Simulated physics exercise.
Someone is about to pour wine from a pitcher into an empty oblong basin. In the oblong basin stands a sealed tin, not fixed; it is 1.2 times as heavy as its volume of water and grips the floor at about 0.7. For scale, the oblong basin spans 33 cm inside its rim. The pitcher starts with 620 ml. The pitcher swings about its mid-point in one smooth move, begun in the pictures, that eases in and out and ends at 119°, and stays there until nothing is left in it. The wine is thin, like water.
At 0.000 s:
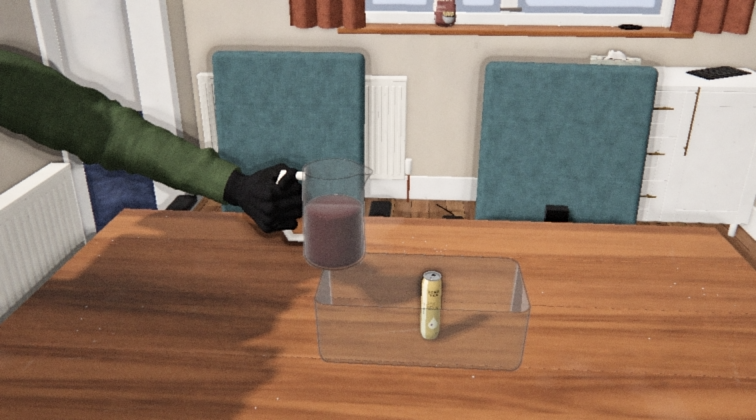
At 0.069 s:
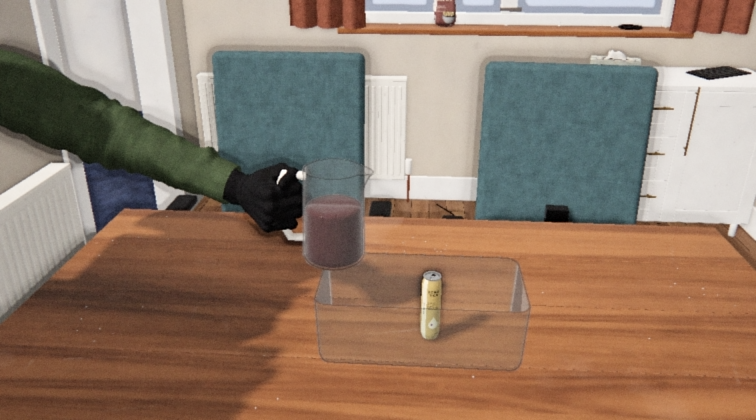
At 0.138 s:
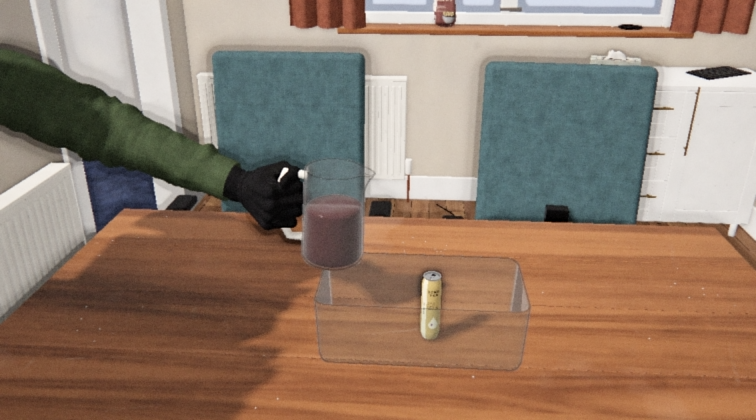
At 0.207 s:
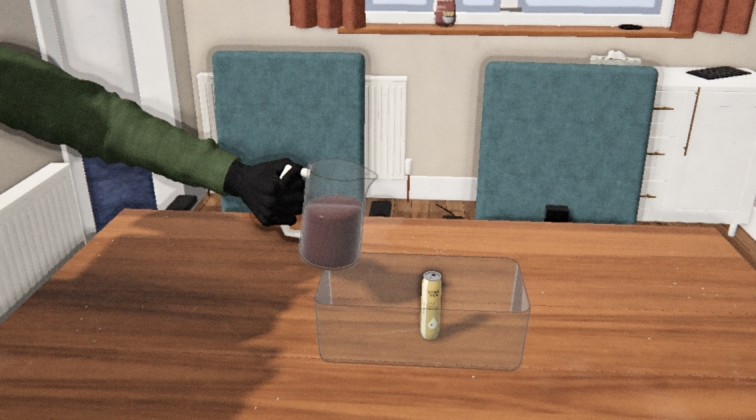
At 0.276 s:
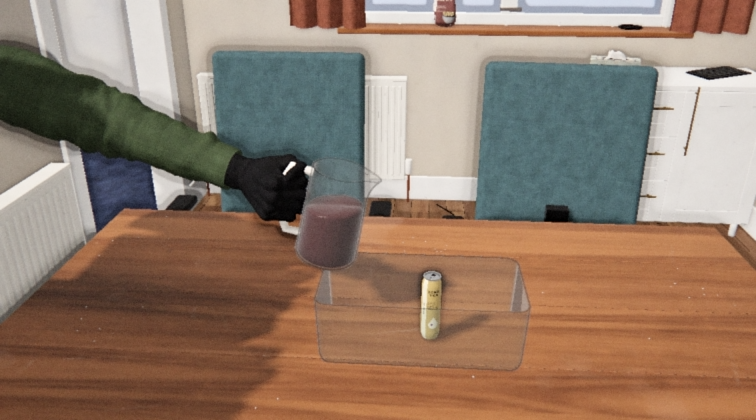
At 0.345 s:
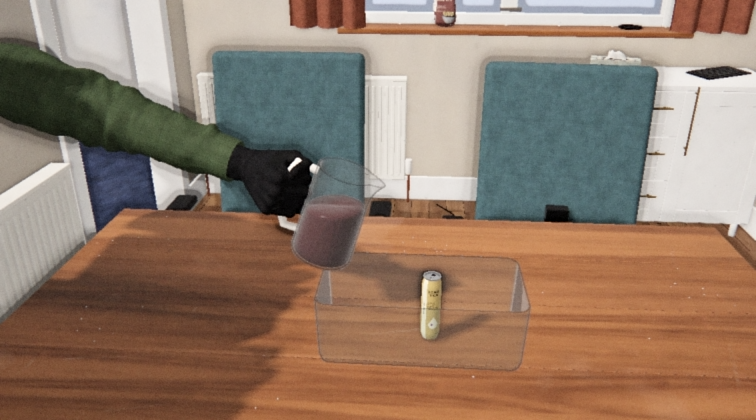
A clear pitcher of dark red wine, held by a black-gloved hand in a green sleeve, starts upright and gradually leans to the right above a transparent oblong basin containing a yellow tin on a wooden table.
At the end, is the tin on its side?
The tin goes over.
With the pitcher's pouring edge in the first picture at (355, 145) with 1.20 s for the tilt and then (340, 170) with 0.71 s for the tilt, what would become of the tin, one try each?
First it remains upright; then it stays up.
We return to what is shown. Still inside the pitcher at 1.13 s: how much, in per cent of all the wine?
Some 34 per cent.
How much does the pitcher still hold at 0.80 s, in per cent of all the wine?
Near 96 in a hundred.
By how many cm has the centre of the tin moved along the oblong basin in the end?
About 8.0 cm.
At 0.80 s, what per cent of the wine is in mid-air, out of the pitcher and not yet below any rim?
About 5 per cent.
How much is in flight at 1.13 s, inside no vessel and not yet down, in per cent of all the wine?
Near 14 in a hundred.
Then, 0.80 s in, the tilt is 76° and 95 per cent is still to pour; the tin stands where it began.
Then, 1.13 s in, the tilt is 111° and 33 per cent is still to pour; the tin leans 6°.
Then, 1.48 s in, the tilt is 119° and 1 per cent is still to pour; the tin lies on its side.
Then, 1.86 s in, the tilt is 119° and 0 per cent is still to pour; the tin lies on its side.
Finally, the tin lies on its side.
